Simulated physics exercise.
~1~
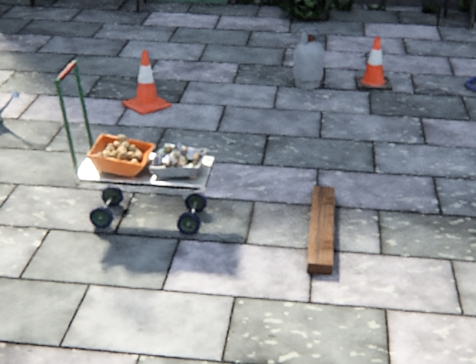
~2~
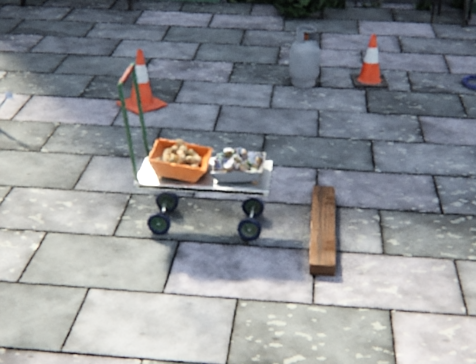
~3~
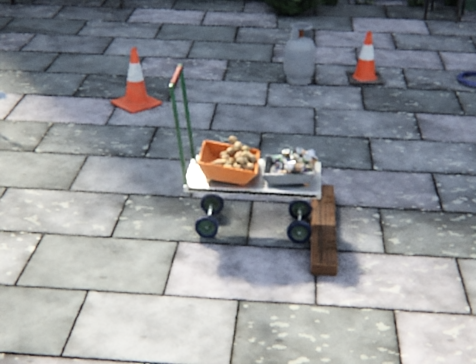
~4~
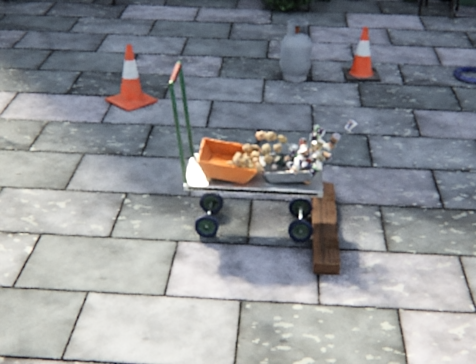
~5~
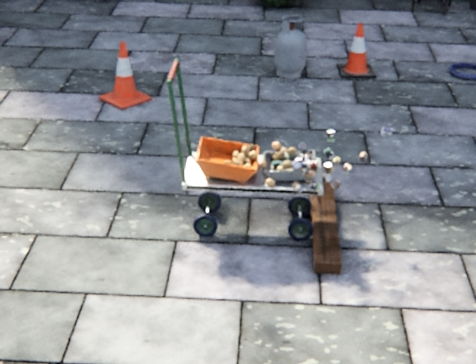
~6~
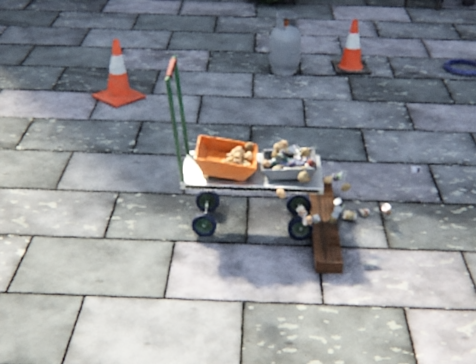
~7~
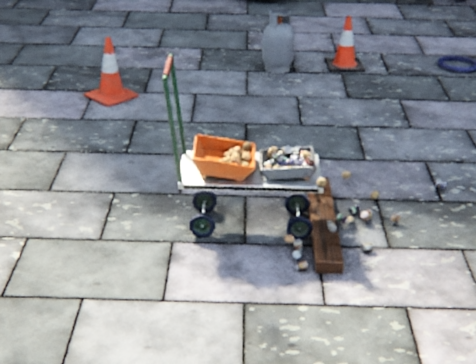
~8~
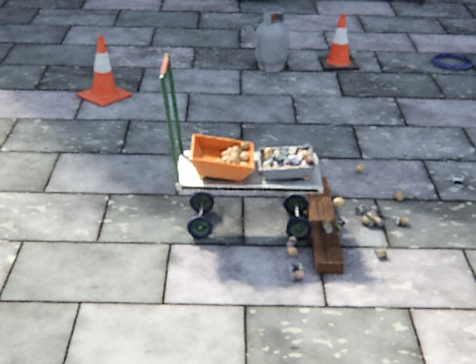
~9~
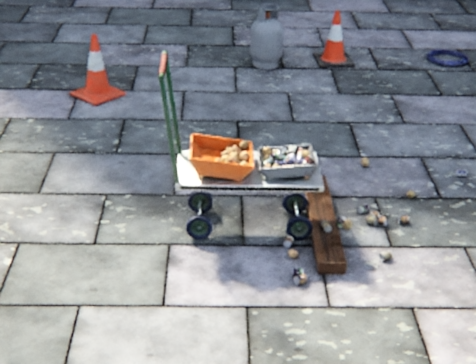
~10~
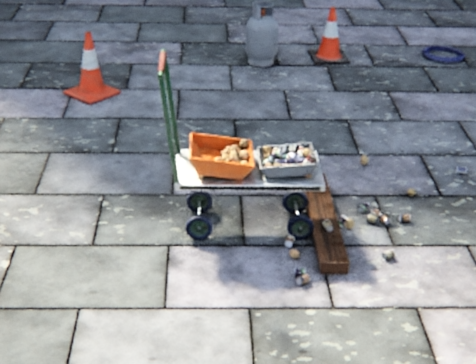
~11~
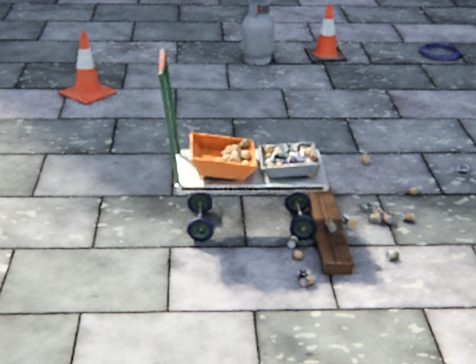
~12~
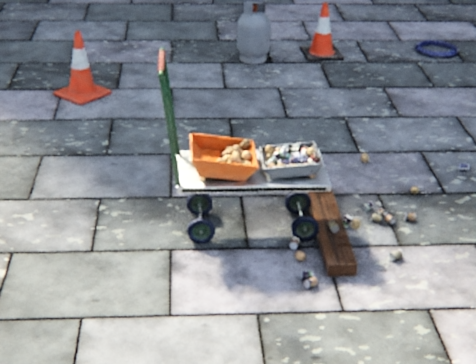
A flat cart carrying an orange tray of potatoes and a grey tray of small tins rolls right across the paving until a brown kerb stops it, and goods from both trays fly forward over it, ending scattered on the ground while many remain in the trays.
